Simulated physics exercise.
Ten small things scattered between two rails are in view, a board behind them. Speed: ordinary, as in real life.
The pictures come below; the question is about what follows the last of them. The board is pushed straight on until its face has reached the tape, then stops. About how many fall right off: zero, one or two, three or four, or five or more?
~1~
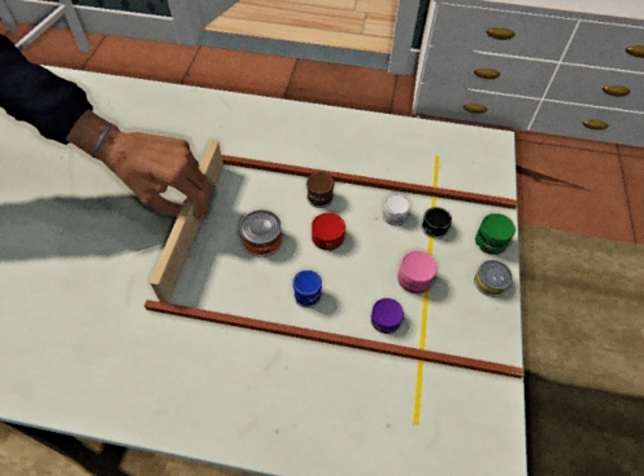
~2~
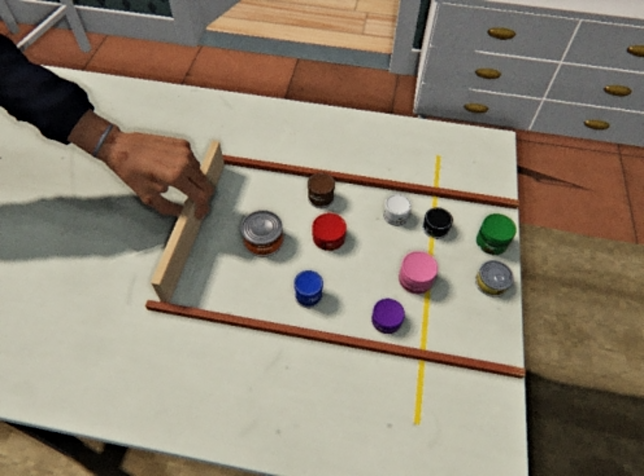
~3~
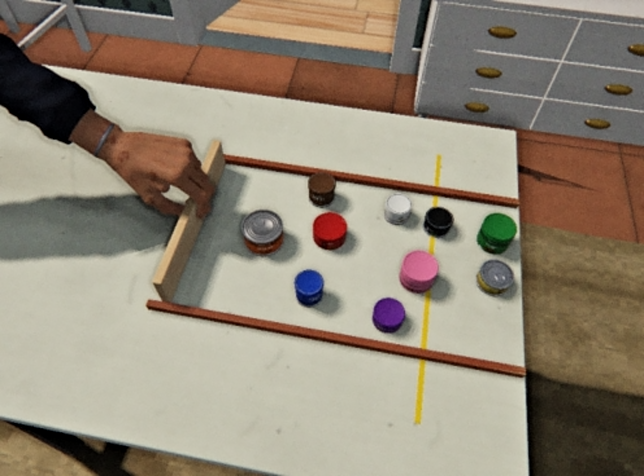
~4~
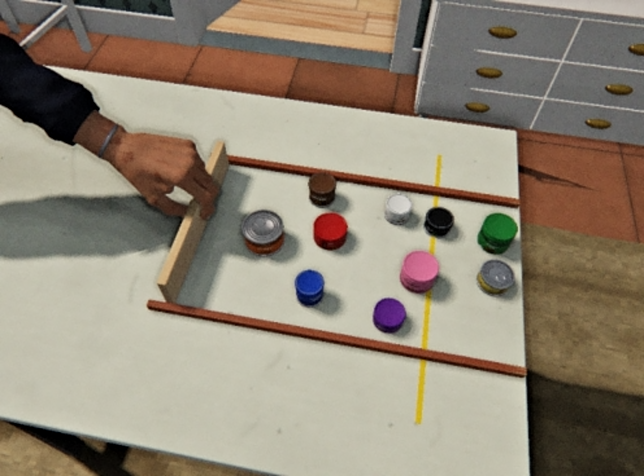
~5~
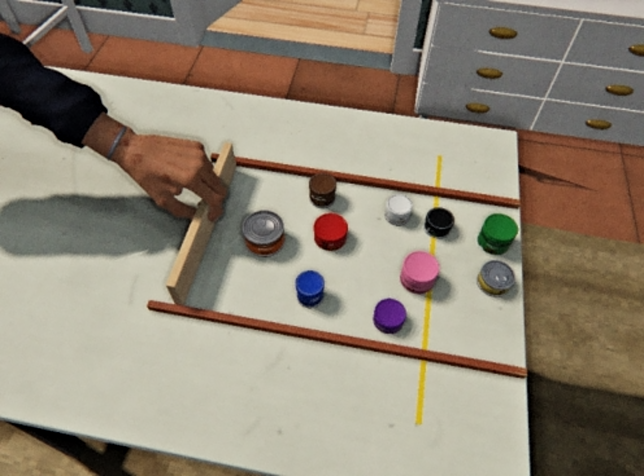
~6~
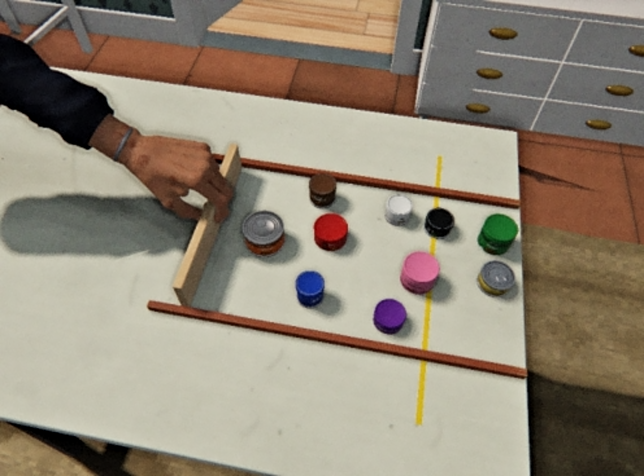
Pretty sure the pieces that leave the surface number zero this time.
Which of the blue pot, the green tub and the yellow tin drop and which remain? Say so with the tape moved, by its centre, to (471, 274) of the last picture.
Going in order, the blue pot keeps its spot, then the green tub goes off the edge, then the yellow tin goes off the edge.
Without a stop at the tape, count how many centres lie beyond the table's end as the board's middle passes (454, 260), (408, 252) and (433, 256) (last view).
1, 0, 0.
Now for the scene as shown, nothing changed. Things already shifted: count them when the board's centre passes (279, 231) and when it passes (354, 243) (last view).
One spot: 2. Other spot: 5.
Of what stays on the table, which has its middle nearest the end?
It's the green tub that is foremost.
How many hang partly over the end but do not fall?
In total, 1 of them.
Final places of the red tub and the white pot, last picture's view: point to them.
The red tub settles near (452, 235); as for the white pot, near (478, 211).
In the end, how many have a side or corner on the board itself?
4.
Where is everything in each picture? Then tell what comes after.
Yellow tin (493, 278); green tub (495, 234); black tin (436, 223); board (191, 217); tape (429, 267), in the first frame.
Green tub (496, 235); pink tub (418, 273), in the second frame.
Black tin (438, 222); orange tin (263, 233), in the third frame.
Yellow tin (495, 278); blue pot (310, 289), in the fourth frame.
Green tub (497, 235); red tub (331, 232), in the fifth frame.
Yellow tin (496, 279); green tub (497, 235); black tin (439, 223); board (211, 220); tape (431, 267), in the sixth frame.
Soon after, none off yet; yellow tin at rest near (496, 279); green tub at rest near (497, 235); black tin at rest near (439, 223).
After that, none off yet; yellow tin at rest near (496, 279); green tub at rest near (497, 235); black tin displaced a little near (453, 230).
In the end, the number that fall off is zero.
